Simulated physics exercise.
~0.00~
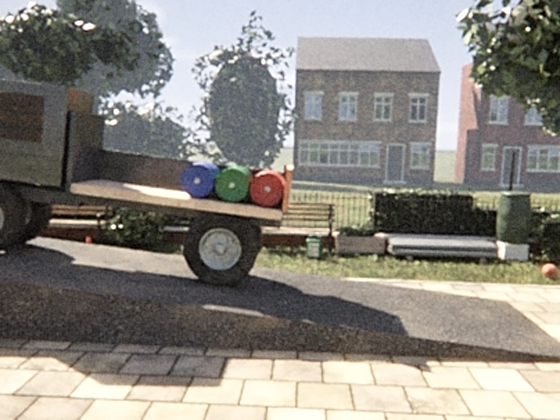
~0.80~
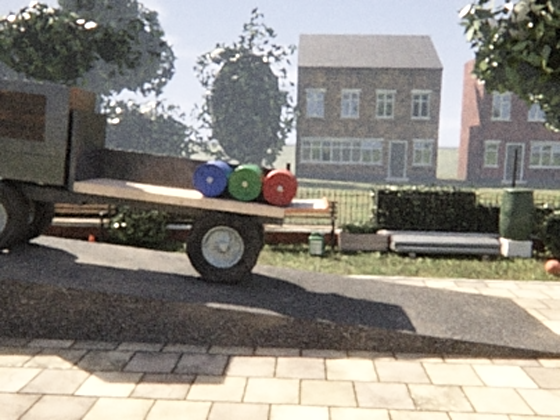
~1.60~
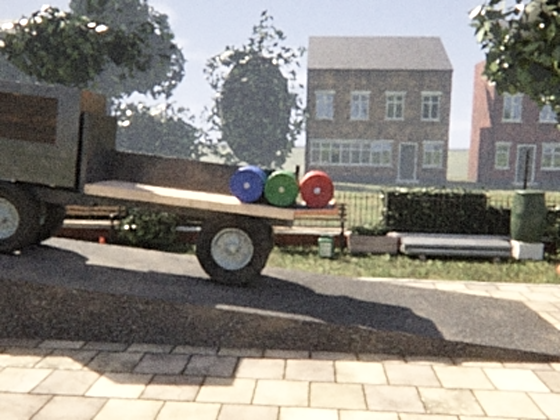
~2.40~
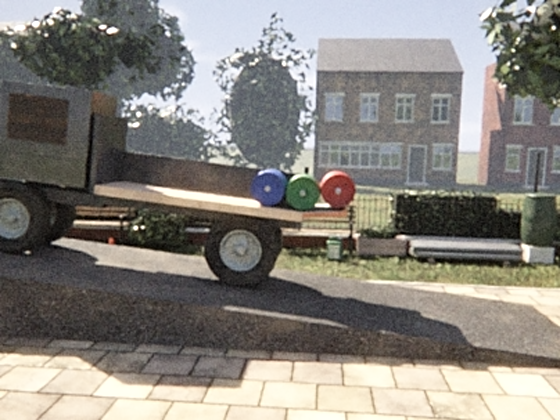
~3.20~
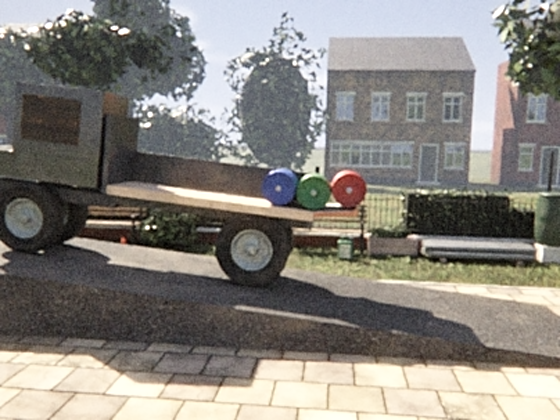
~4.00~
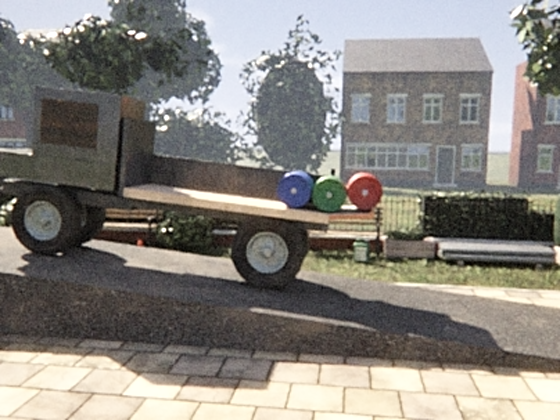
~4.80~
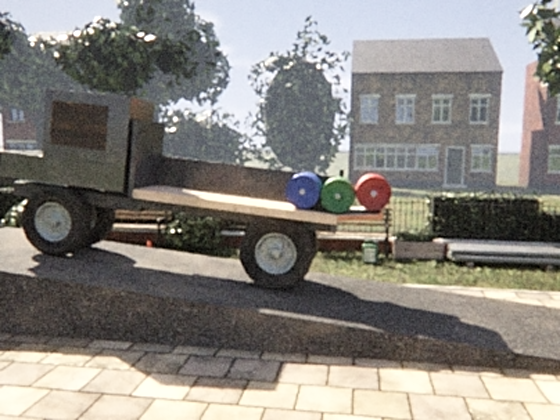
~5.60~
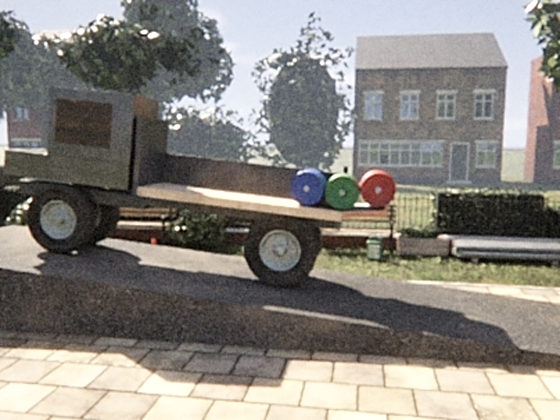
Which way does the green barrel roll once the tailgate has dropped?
The green barrel rolls to the right, toward the lowered tailgate.
